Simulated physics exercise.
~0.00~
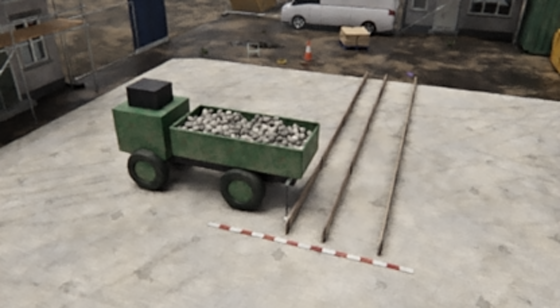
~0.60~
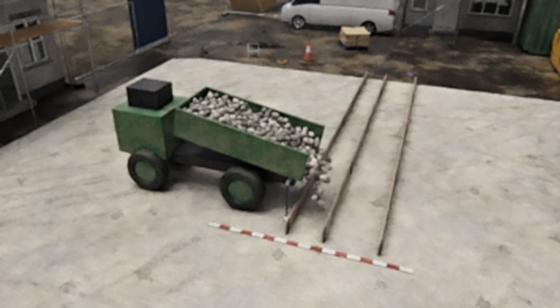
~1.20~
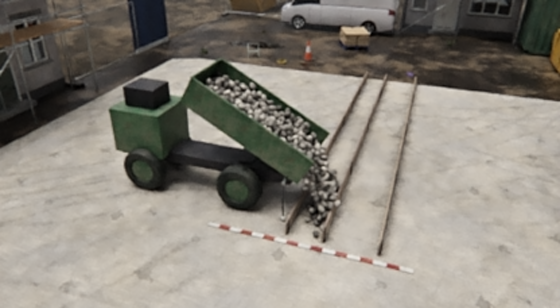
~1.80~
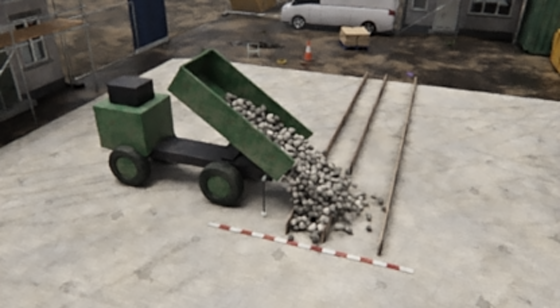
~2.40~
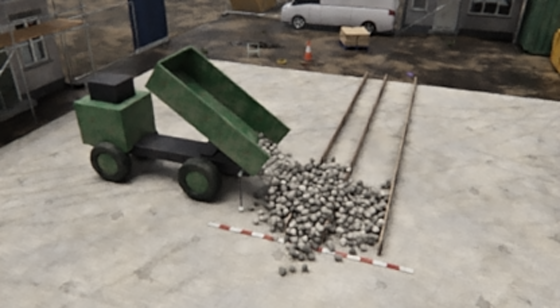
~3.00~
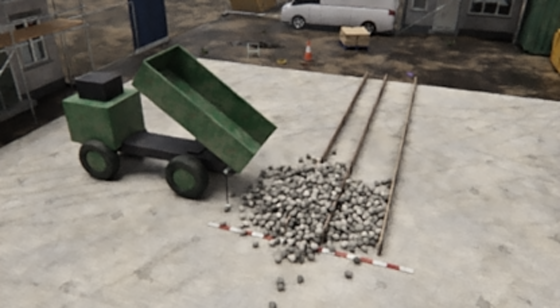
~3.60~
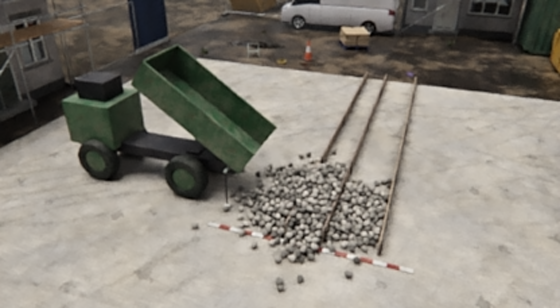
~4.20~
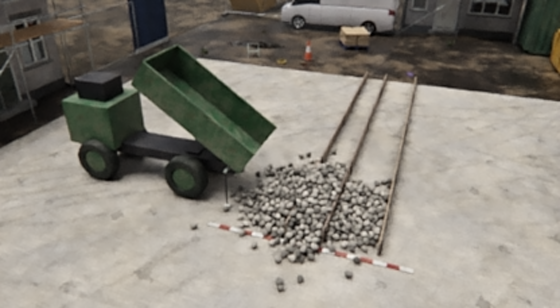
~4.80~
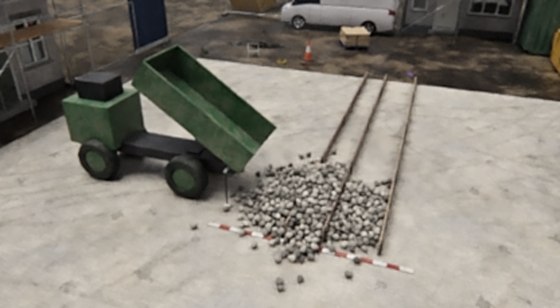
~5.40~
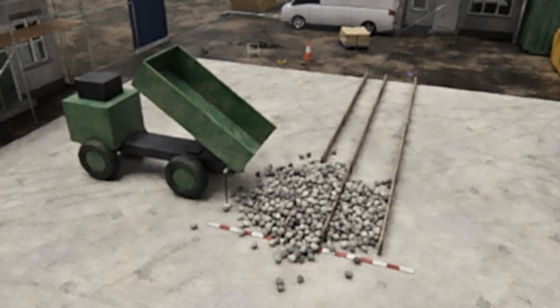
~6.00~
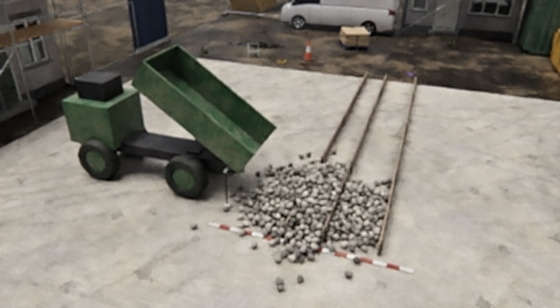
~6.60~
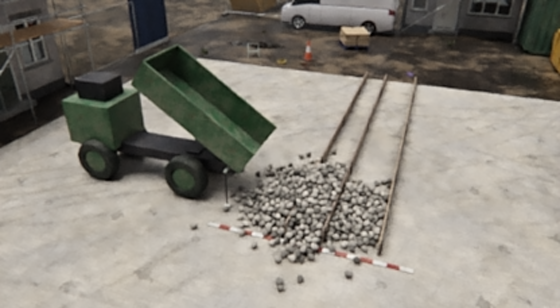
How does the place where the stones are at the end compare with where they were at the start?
At the start the stones were up in the truck's green bed. At the end they lay in a heap on the ground, lower and a little further right, behind the truck and partly over the boards.
